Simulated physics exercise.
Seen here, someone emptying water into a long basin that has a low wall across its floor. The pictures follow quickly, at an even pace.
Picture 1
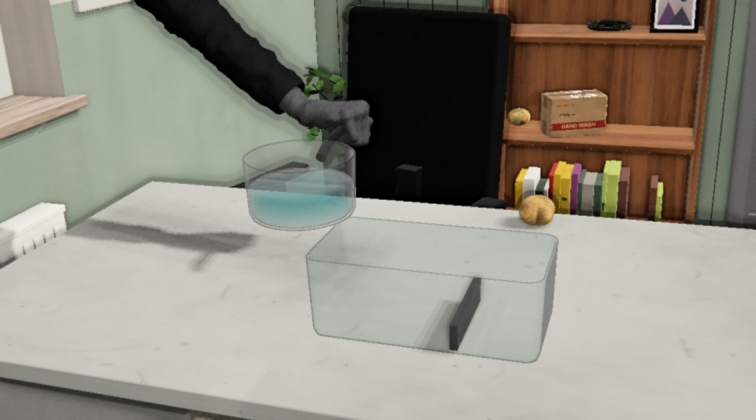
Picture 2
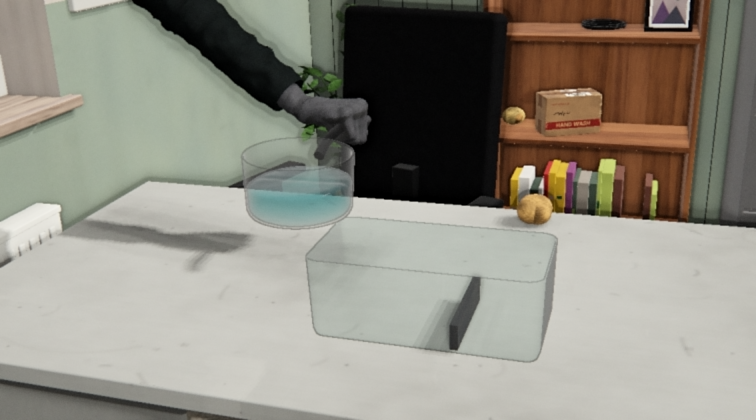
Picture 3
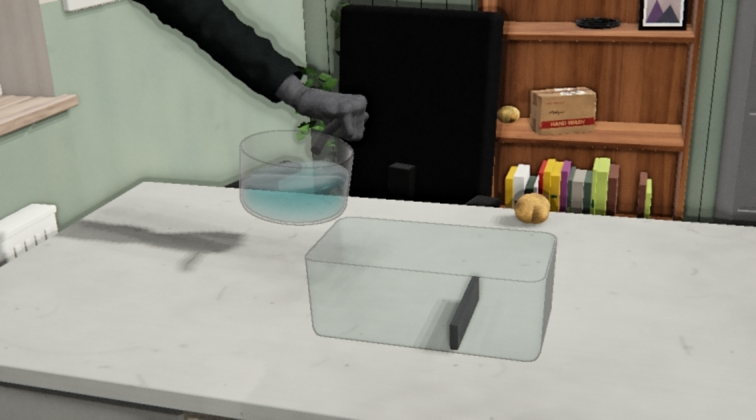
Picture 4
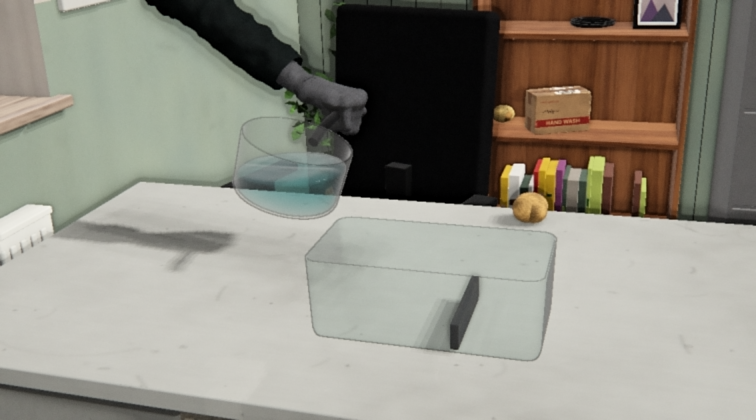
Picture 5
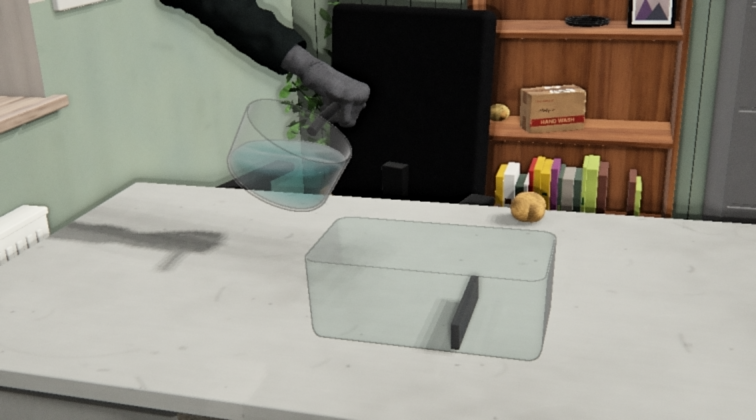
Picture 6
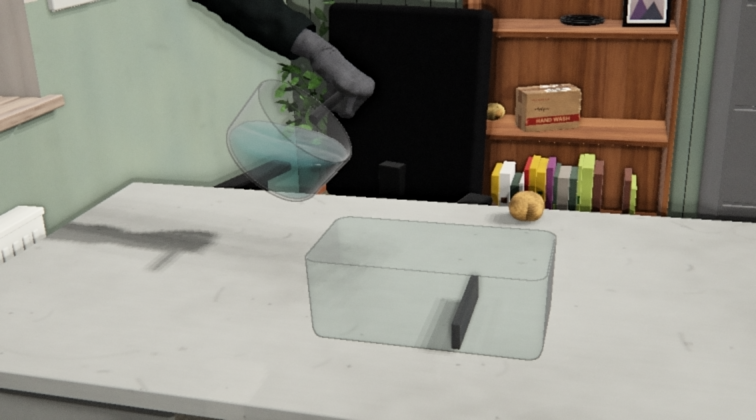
A gloved hand tilts a round clear container of blue liquid toward a long basin.
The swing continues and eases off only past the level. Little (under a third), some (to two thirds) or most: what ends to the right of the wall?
The share right of the wall is less than a third.
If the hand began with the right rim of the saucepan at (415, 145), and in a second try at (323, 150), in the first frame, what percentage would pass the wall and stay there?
First some 55, then 10 per cent.
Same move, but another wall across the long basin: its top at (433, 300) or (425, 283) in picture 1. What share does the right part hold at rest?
First some 50, then 60 per cent.
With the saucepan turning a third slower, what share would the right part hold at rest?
Close to 5 per cent.
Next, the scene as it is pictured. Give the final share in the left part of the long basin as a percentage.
Near 85 %.
A moment on, the saucepan is tipped on its side and 49 per cent is still to pour, 2 is left of the wall and 0 right of it.
Next, the saucepan is tipped on its side and 11 per cent is still to pour, 64 is left of the wall and 5 right of it.
Then the saucepan is tipped on its side and 3 per cent is still to pour, 74 is left of the wall and 8 right of it.
Later the saucepan is tipped on its side and 1 per cent is still to pour, 82 is left of the wall and 9 right of it.
Finally, 83 per cent lies left of the wall, 10 right of it and 7 outside.
